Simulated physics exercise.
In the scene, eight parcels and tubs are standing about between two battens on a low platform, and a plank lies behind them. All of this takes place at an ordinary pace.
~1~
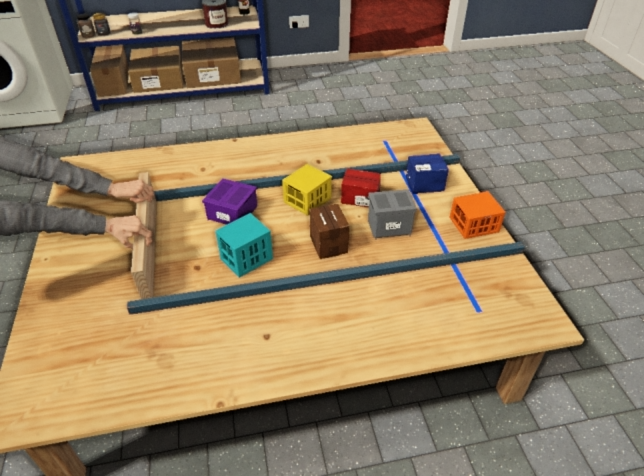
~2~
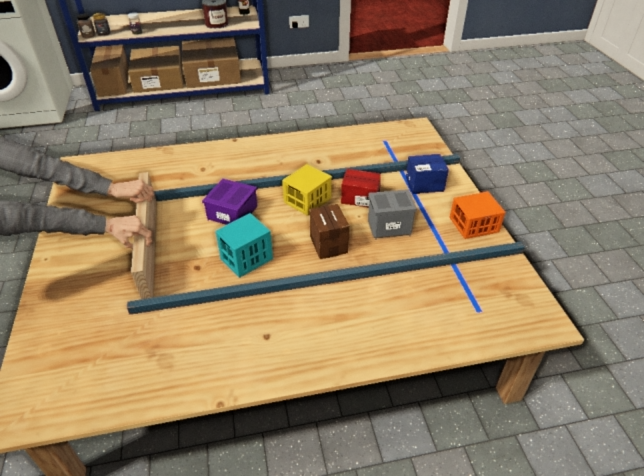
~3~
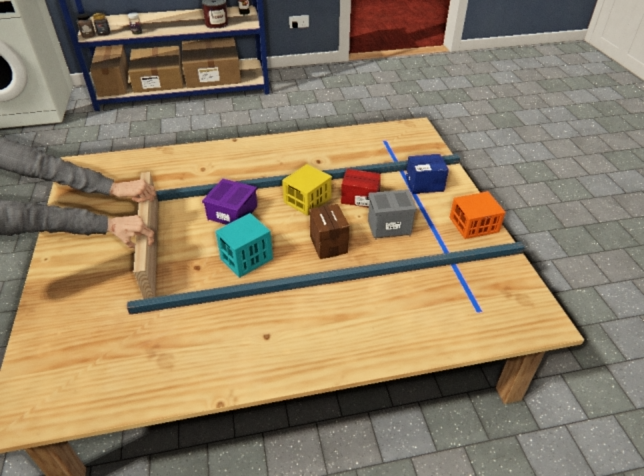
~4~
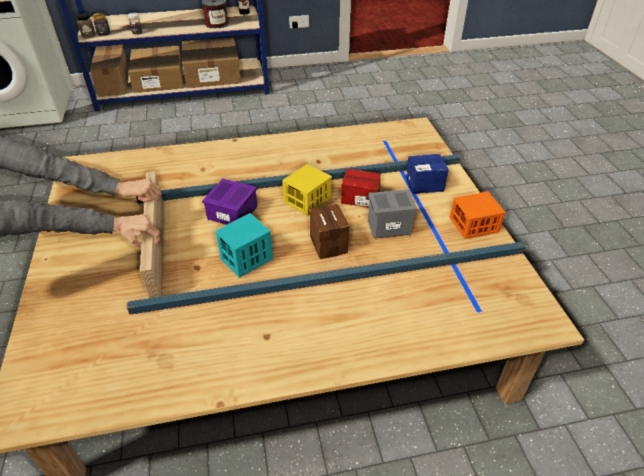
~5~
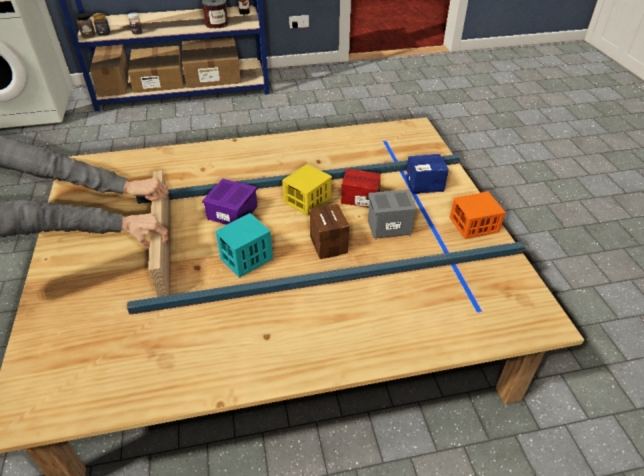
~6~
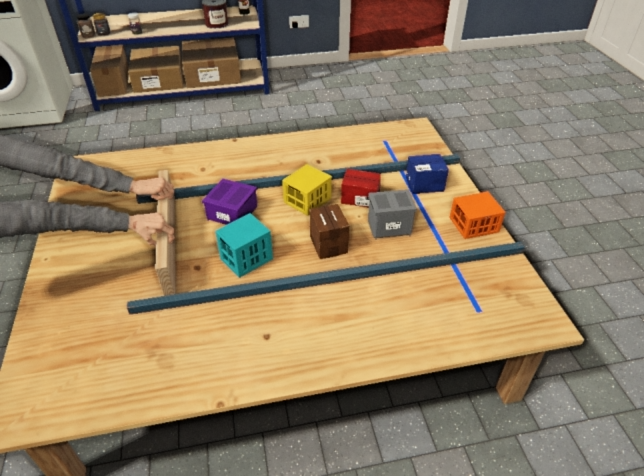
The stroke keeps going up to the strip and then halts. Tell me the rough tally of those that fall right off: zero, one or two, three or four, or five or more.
I expect three or four to drop off the edge.
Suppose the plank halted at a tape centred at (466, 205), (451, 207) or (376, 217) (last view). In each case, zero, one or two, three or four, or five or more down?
In the order of the places given: At least five; five or over; just one or two.
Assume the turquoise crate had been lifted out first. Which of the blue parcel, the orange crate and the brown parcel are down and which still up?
Outcome: Blue parcel ends up off; orange crate ends up off; brown parcel is not lost.
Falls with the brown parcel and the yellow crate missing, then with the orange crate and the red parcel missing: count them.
1 and 2.
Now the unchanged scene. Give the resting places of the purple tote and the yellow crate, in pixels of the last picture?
The purple tote stops around (427, 171); the yellow crate around (466, 166).
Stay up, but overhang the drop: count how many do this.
1 is the number.
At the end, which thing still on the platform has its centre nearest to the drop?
The foremost one is the yellow crate.
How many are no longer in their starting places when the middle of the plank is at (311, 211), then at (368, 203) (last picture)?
Counting first: 6, next 8.
Soon after, none off yet; orange crate at rest near (477, 215); blue parcel at rest near (426, 174); grey tote at rest near (391, 215).
At rest, the number that fall off is three or four; fallen, red parcel, grey tote, blue parcel and orange crate.
